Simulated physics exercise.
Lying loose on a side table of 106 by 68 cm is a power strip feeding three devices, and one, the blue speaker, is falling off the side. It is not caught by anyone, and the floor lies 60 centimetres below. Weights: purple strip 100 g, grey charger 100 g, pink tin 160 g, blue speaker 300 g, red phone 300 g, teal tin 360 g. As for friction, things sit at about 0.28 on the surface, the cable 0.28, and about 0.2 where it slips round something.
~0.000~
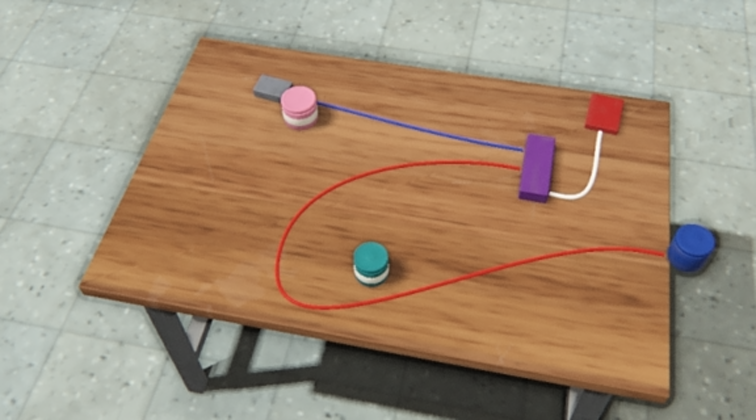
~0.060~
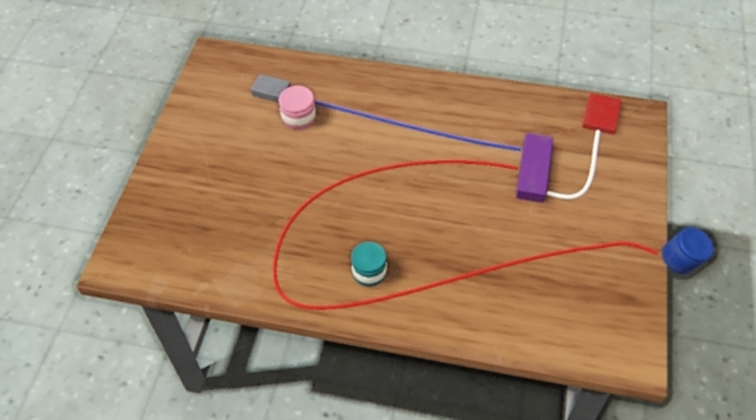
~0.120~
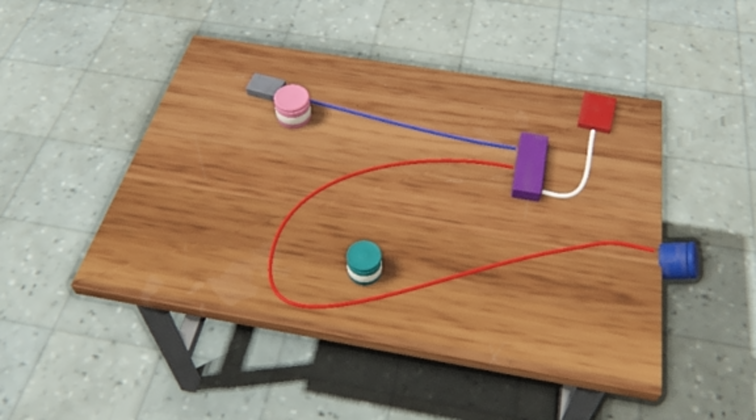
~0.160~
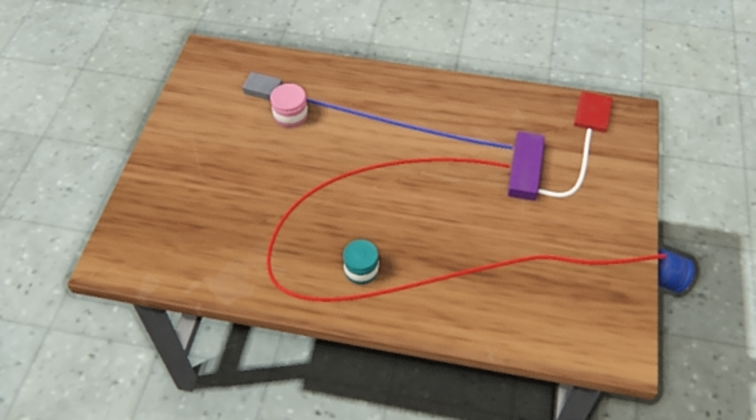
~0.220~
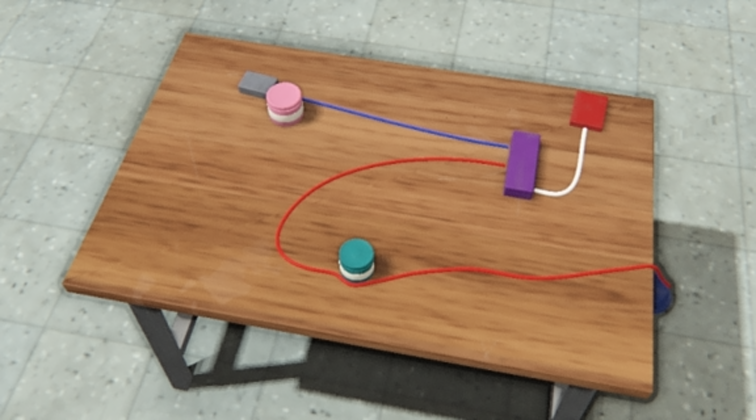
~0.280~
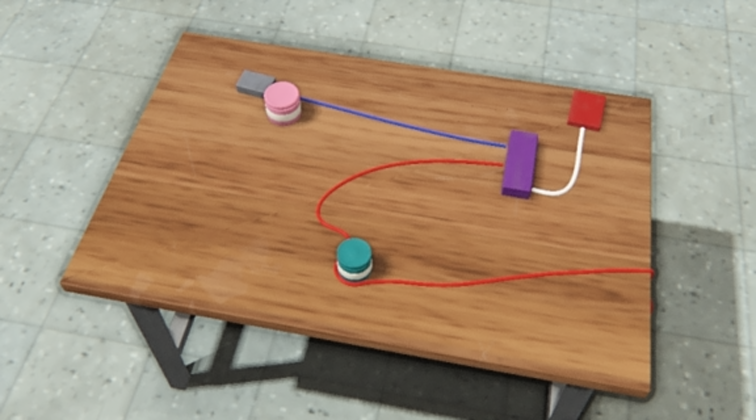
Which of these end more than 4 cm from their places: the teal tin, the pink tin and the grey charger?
The teal tin is displaced; the pink tin remains in place; the grey charger remains in place.
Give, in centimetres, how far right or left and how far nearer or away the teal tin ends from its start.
About 13 cm right and 6 cm away.
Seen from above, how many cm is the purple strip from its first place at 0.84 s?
It has shifted around 12 cm.
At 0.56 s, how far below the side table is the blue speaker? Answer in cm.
Roughly 55 centimetres.
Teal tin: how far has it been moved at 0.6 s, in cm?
Shift: Approx. 11 cm.
At 0.6 s, the strip's end of the red cable at (474, 212); teal tin 11 cm off its start, purple strip 12 cm off its start, blue speaker over the edge.
At 0.8 s, the strip's end of the red cable at (468, 203); teal tin 14 cm off its start, purple strip 13 cm off its start, blue speaker over the edge.
At 1.1 s, the strip's end of the red cable at (468, 203); teal tin 14 cm off its start at (433, 239), purple strip 13 cm off its start at (466, 182), blue speaker over the edge.
At 1.4 s, the strip's end of the red cable at (468, 203); teal tin 14 cm off its start, purple strip 13 cm off its start, blue speaker over the edge.
At 2.6 s, the strip's end of the red cable at (468, 203); teal tin 14 cm off its start at (433, 239), grey charger 0 cm off its start at (256, 81), pink tin 0 cm off its start at (281, 94), purple strip 13 cm off its start at (466, 182).
